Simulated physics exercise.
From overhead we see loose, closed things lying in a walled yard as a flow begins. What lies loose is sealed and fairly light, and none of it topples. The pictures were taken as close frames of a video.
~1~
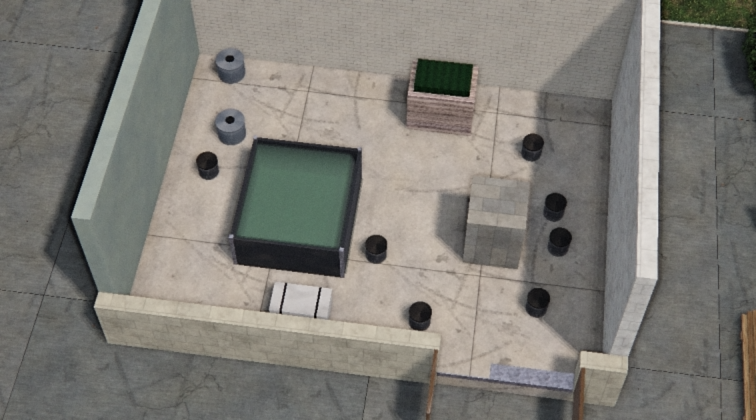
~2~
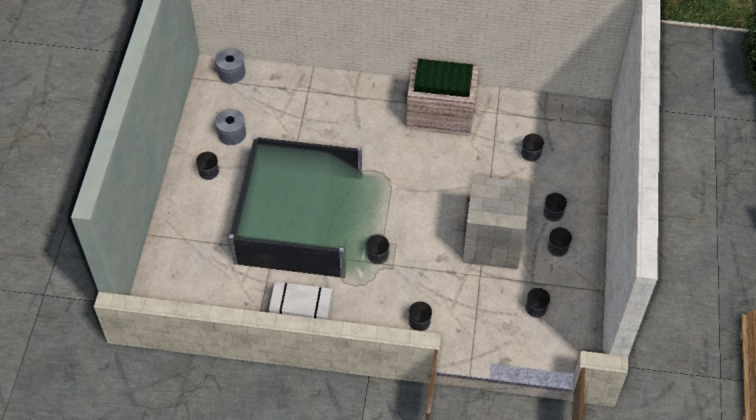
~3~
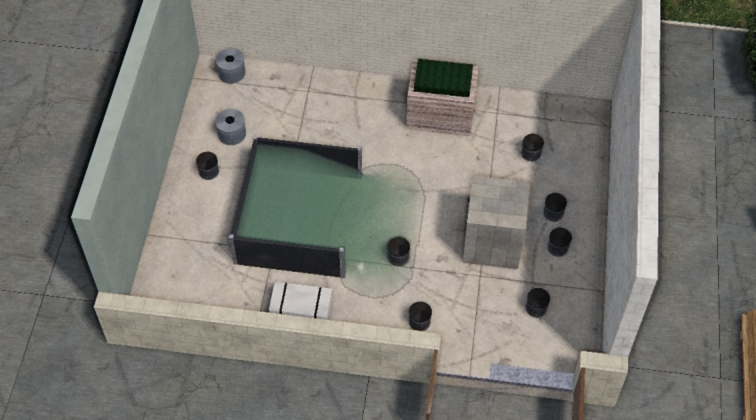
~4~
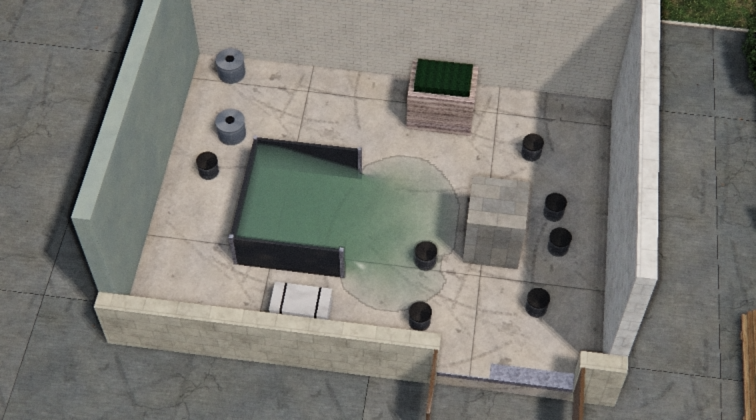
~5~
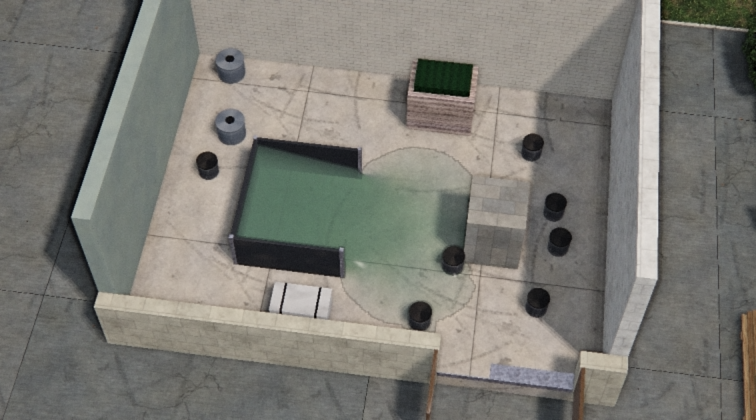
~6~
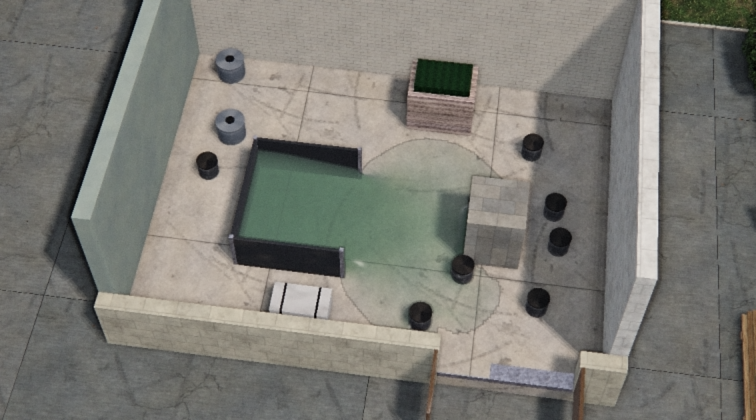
Green water pours rightward from an open tank and pushes one black pail across the yard.
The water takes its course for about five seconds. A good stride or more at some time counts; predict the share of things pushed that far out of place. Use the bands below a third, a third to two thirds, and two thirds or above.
It falls a third to two thirds.
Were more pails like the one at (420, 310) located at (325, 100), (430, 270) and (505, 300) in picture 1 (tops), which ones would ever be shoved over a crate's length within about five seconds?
Here's how it goes: Never gets far, sent far off, and lastly sent far off.
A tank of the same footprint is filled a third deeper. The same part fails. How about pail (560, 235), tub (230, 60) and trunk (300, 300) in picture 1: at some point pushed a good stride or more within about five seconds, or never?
First one reached the mark, second one stopped before it, third one stopped before it.
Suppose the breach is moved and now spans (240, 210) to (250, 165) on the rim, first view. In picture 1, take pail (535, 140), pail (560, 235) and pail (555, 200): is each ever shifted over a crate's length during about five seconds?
Well, in order they come out as below the mark, below the mark and below the mark.
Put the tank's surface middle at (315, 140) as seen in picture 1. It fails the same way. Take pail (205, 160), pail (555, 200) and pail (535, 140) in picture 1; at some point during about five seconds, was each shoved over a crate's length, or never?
Well, the first one didn't get far, the second got driven a long way, and the third got driven a long way.
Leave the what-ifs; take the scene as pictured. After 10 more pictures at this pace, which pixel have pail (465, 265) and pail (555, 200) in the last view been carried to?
I'd guess close to (595, 346) and close to (596, 214).
A moment on, 1 of 10 are well off their spots; 0 afloat.
Next, 5 of 10 are well off their spots; 4 afloat.
Later, 3 of 10 are well off their spots; 2 afloat.
In the end, 4 of 10 are well off their spots, and 5 have been at some point; 3 afloat.
